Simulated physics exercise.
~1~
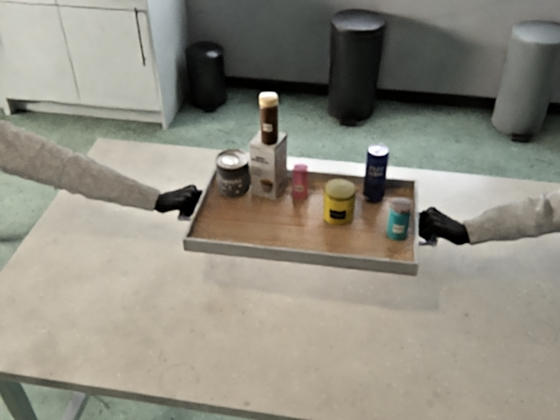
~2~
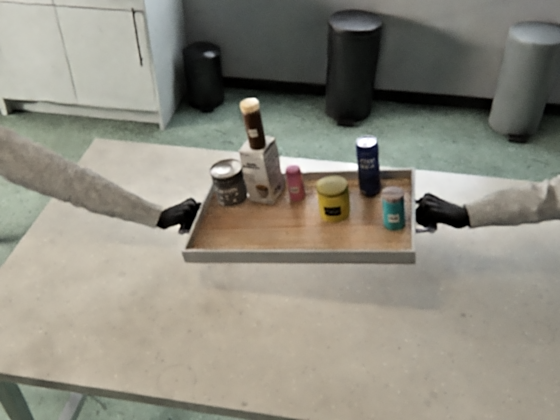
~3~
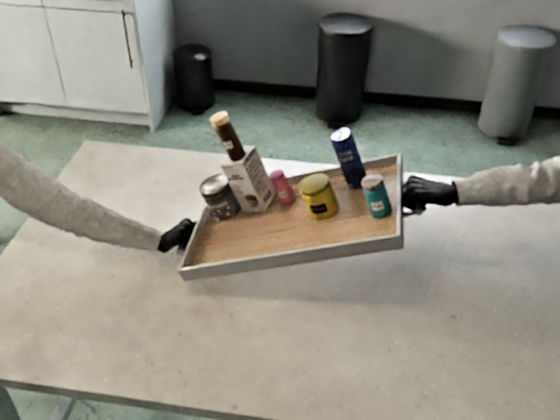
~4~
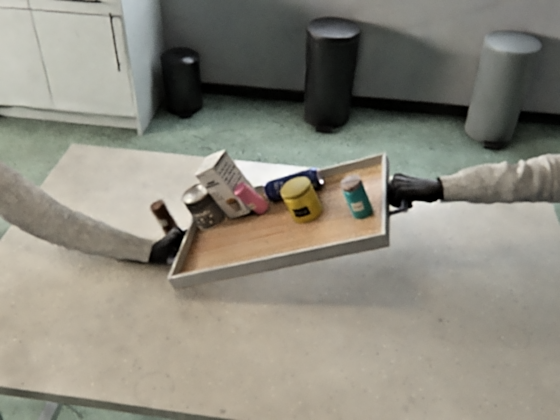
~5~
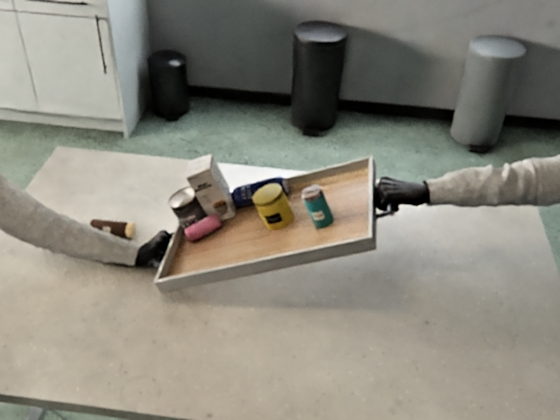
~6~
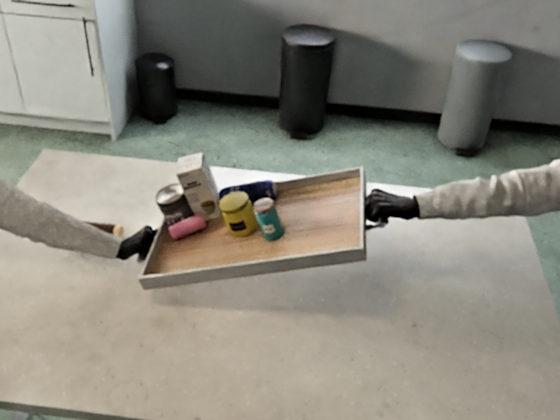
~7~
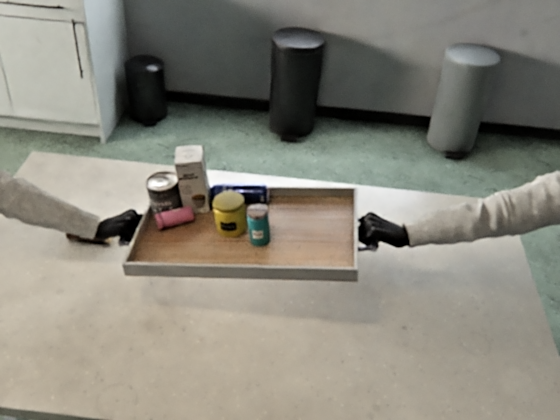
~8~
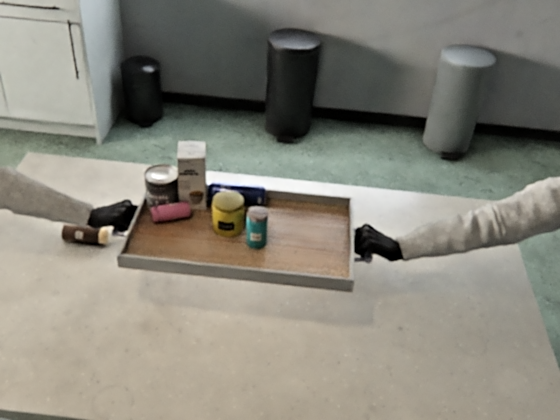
A brown shaker toppled off the left end of a tray as two gloved hands tipped it down that way, and a blue can and pink shaker fell over before the tray was levelled, with the carton, tin, yellow jar and turquoise shaker still upright.
